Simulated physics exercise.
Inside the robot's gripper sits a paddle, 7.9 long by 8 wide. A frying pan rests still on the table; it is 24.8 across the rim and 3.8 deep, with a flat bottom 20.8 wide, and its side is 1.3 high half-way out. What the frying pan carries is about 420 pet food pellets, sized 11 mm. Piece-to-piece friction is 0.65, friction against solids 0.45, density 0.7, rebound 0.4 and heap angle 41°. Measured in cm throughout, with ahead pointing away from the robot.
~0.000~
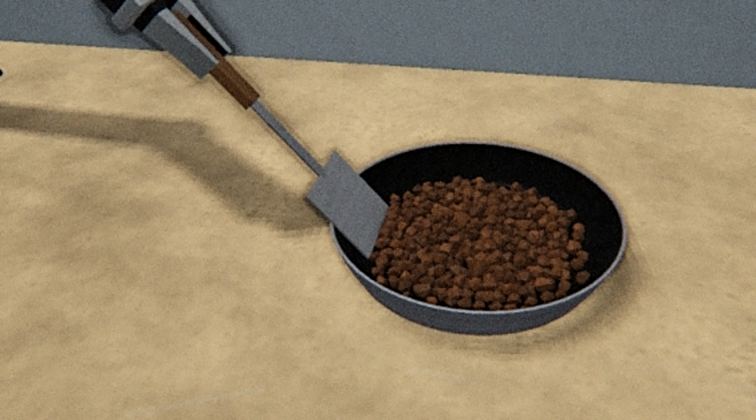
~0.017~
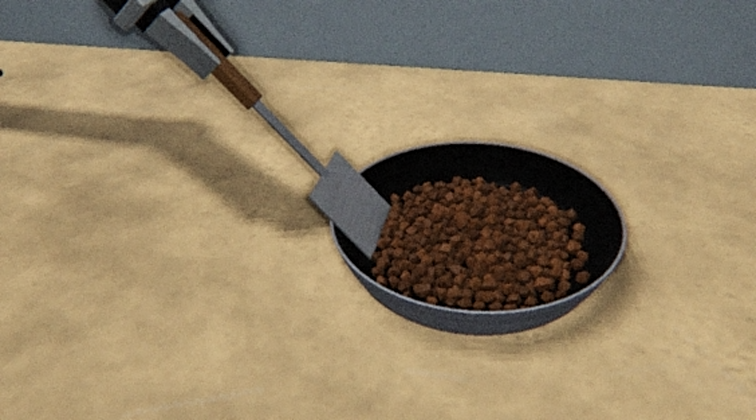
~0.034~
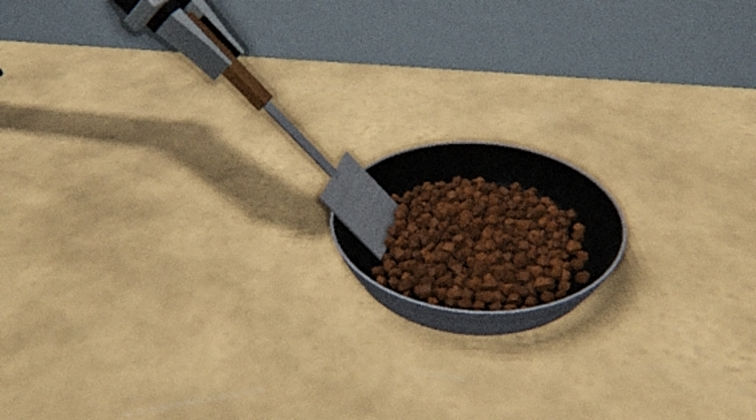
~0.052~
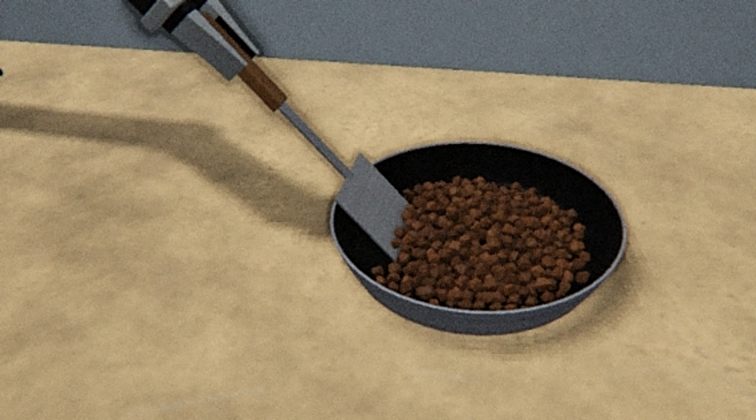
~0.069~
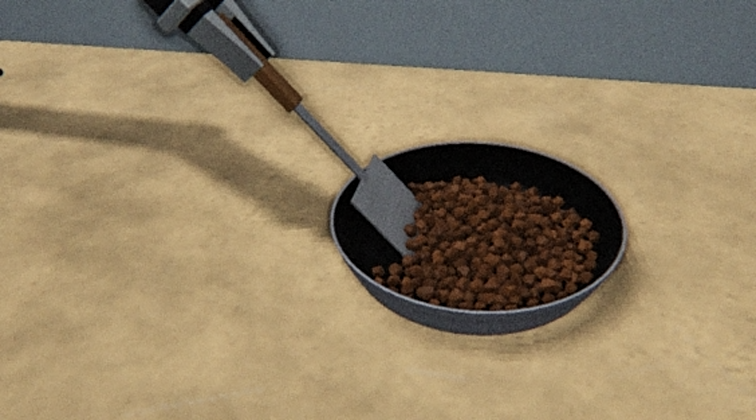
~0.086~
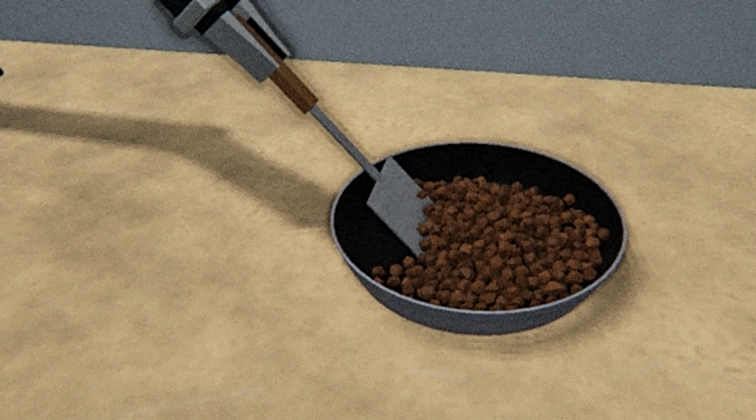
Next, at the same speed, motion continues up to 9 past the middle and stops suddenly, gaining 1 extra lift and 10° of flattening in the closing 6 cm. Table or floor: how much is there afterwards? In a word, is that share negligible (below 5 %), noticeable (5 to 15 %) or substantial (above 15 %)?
In a word, noticeable.
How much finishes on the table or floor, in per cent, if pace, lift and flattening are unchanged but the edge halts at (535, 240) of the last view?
Roughly 0 per cent, I'd say.
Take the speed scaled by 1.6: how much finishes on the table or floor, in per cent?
The share would be near 20 in a hundred.
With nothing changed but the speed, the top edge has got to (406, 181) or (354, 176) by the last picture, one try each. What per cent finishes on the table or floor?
Close to 25 per cent in the first try and close to 5 per cent in the second.
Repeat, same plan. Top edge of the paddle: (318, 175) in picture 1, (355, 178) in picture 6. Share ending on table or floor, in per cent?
5 per cent.
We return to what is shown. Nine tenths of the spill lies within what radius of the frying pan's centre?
About 20 cm.
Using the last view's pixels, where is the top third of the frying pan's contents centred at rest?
It is centred near (580, 228).
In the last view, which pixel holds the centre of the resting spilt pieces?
(658, 252) or thereabouts.
After 0.14 s, sloping 49°, highest piece 5 above the table; 416 in the frying pan.
After 0.19 s, sloping 45°, highest piece 5 above the table; 416 in the frying pan.
After 0.42 s, sloping 39°, highest piece 5 above the table; 382 in the frying pan, 30 on the table or floor, 4 on the blade or in flight.
After 1.47 s, sloping 39°, highest piece 5 above the table; 381 in the frying pan, 35 on the table or floor.
In the end, 381 in the frying pan, 35 on the table or floor. That is 8 % on the table or floor.
